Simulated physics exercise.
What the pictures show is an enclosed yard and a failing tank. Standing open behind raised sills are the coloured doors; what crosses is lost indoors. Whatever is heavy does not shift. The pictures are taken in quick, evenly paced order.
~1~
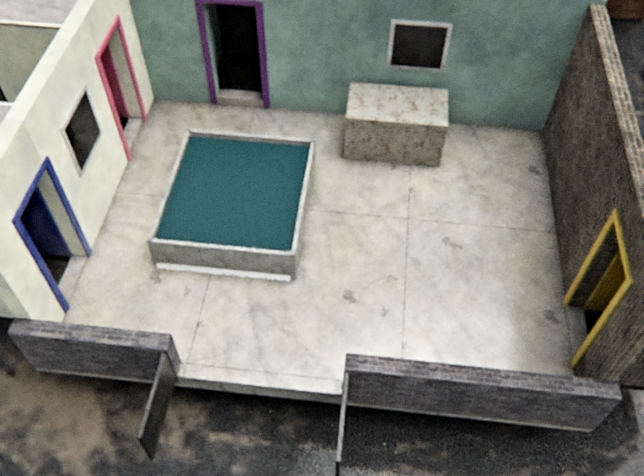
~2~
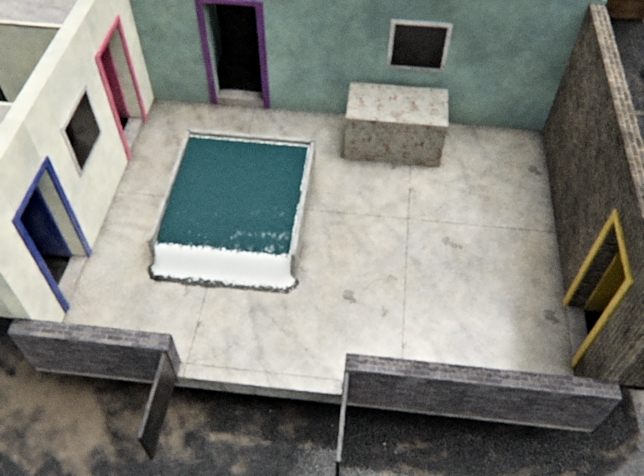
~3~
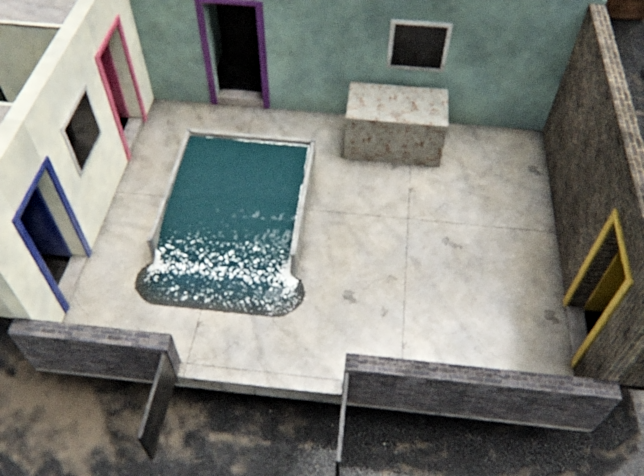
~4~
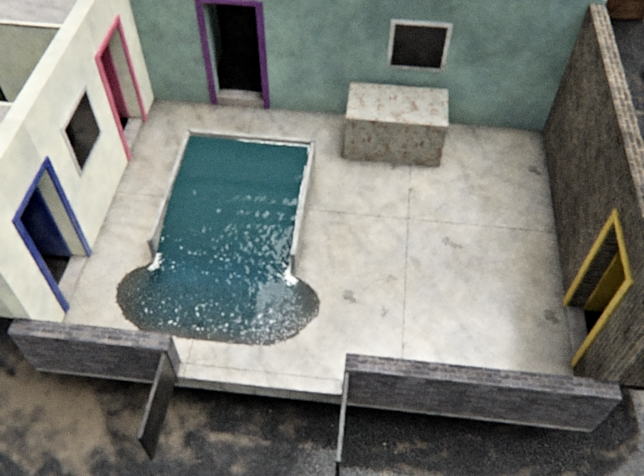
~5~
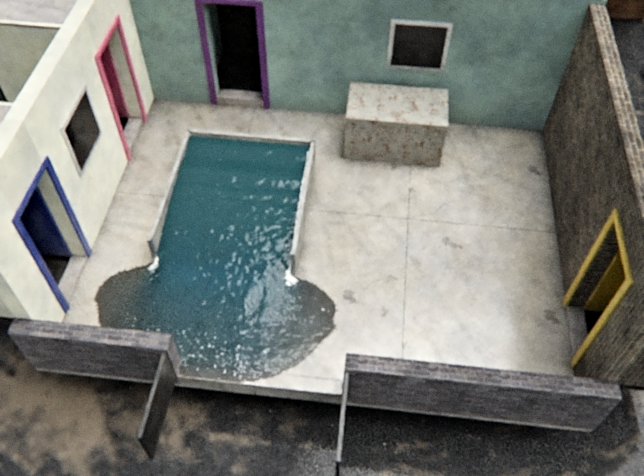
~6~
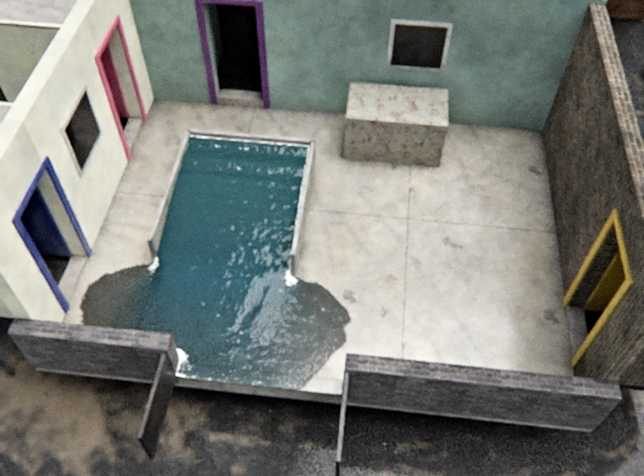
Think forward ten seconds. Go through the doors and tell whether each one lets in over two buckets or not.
Yellow door: Two buckets or fewer; blue door: Over two buckets; pink door: Two buckets or fewer; purple door: Two buckets or fewer.
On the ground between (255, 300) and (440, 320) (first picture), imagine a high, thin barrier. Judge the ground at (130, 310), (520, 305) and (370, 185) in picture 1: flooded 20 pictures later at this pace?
Taking the points in order, they are inundated, inundated and high and dry.
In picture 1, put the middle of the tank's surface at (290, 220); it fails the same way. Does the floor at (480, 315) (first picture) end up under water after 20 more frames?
Soaked there.
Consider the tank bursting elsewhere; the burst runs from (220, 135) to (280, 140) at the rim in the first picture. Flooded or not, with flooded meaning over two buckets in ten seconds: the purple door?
As far as I can tell, the purple door door breaks the threshold.
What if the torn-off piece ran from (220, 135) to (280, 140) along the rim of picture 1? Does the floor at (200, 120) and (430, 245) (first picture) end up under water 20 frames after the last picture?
Going through them in order, the first ends up waterlogged and the second left dry.
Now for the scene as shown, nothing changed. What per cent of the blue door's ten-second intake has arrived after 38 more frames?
Close to 90 %.
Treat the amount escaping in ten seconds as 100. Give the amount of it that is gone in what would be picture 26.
Roughly 65 %.
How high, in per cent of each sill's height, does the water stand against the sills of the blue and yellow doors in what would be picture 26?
Approx. 230 % followed by 0 %.
A moment on, water covers 20 % of the floor; the yellow door not reached, the blue door wet at the sill, nothing in, the pink door not reached, the purple door not reached.
Next, water covers 25 % of the floor; the yellow door not reached, the blue door wet at the sill, nothing in, the pink door not reached, the purple door not reached.
Then, water covers 35 % of the floor; the yellow door not reached, the blue door over two buckets in, the pink door wet at the sill, nothing in, the purple door not reached.
Later, water covers 45 % of the floor; the yellow door wet at the sill, nothing in, the blue door over two buckets in, the pink door wet at the sill, nothing in, the purple door wet at the sill, nothing in.
In the end, water covers 60 % of the floor; the yellow door wet at the sill, nothing in, the blue door over two buckets in, the pink door wet at the sill, nothing in, the purple door wet at the sill, nothing in.
